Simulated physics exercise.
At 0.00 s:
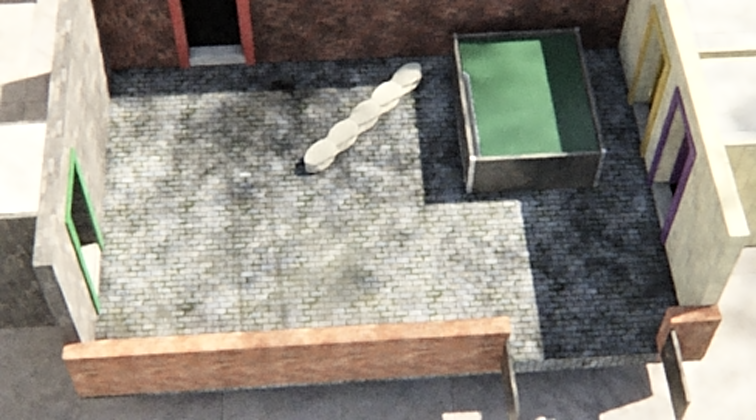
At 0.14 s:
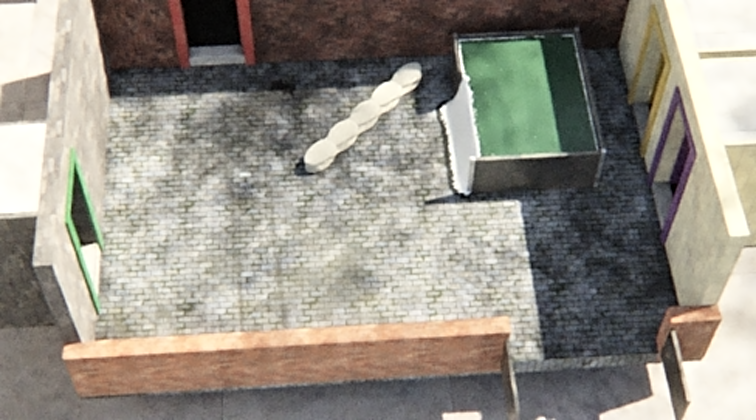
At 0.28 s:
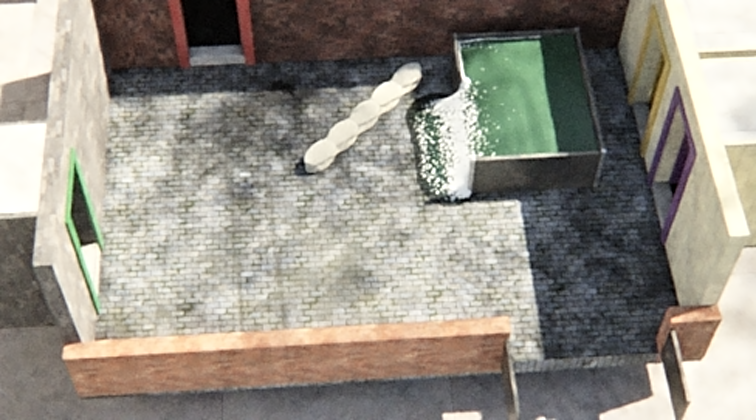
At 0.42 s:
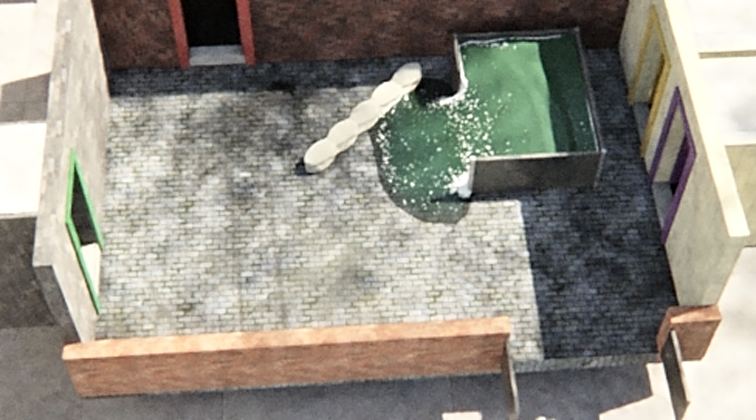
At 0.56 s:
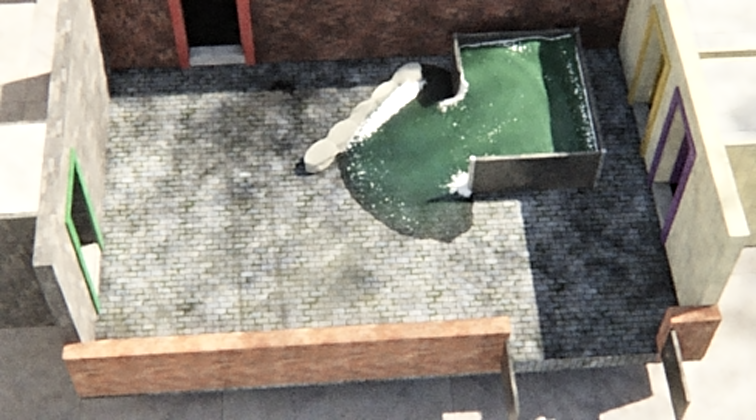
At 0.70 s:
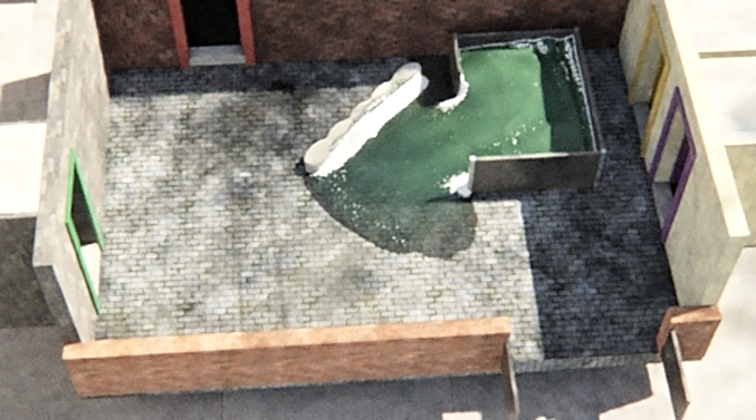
Green water burst through the left side of a tank in a brick-walled courtyard, foamed onto the paving, then spread left and toward the near wall, running along a slanting row of pale sandbags.
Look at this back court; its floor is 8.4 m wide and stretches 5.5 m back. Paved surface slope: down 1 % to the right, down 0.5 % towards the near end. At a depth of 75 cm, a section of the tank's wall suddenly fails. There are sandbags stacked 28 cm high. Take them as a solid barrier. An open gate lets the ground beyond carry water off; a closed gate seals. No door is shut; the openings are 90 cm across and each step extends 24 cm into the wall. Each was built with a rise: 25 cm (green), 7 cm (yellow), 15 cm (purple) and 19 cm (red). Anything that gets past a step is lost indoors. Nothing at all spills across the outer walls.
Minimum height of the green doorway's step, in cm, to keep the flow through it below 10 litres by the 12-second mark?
Roughly 21 cm.
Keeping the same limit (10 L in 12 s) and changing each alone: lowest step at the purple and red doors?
You'd want some 6.0 cm at purple and some 15 cm at red.
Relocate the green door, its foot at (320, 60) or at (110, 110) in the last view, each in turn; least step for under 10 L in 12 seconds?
In turn: Roughly 12.0 cm, roughly 9.5 cm.
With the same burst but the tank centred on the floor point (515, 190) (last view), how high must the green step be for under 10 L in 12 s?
About 28 cm.
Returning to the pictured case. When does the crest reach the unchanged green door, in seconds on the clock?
The level tops out around 3.6 s.
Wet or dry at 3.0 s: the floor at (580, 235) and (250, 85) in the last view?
Note: Point one not yet reached; point two reached.
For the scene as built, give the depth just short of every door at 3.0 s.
Door by door, in centimetres - green 19, yellow 0, purple 0, red 0.
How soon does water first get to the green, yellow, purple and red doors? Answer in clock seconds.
Reading them off: Green 1.8 s, then yellow 4.5 s, then purple 6.5 s, then red 3.4 s.
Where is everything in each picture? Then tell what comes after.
In the first picture, the tank at (526, 95) is whole and still, 75 cm deep; the green door at (86, 240) is dry.
In the second picture, water pours out at (465, 137) and has run 0.3 m, to (441, 116); about 6 cm deep outside, 75 cm at the back.
In the third picture, the gap is at (465, 138), the front 0.8 m out at (412, 126); the back of the tank holds 75 cm.
In the fourth picture, the front is at (376, 140), 1.4 m from the gap at (465, 139); 2.8 m2 of floor is wet, 73 cm left at the back.
In the fifth picture, water pours out at (465, 139) and has run 1.9 m, to (343, 163); about 11 cm deep outside, 66 cm at the back.
In the sixth picture, the front is at (309, 183), 2.5 m from the gap at (465, 139); 5.1 m2 of floor is wet, 64 cm left at the back; 3.5 m in a straight line remain to the green door at (86, 240).
After 1.4 s water covers 30 % of the floor, deepest (42 cm) near (371, 131); it has not reached the green door.
After 3.0 s water covers 55 % of the floor, deepest (45 cm) near (94, 369); 19 cm at the green door, 0 litres in over its 25 cm step.
After 12.0 s water covers 95 % of the floor, deepest (13 cm) near (348, 123); 4 cm at the green door, 3 litres in over its 25 cm step.
At the green door as built, the water arrived by 1.8 s and peaked near 27 cm at 3.6 s.
Run again over the same 12 s with other heights there, 32 litres in over 17 cm, 5 litres over 23.5 cm. The limit of 10 litres is kept from about 21 cm up.
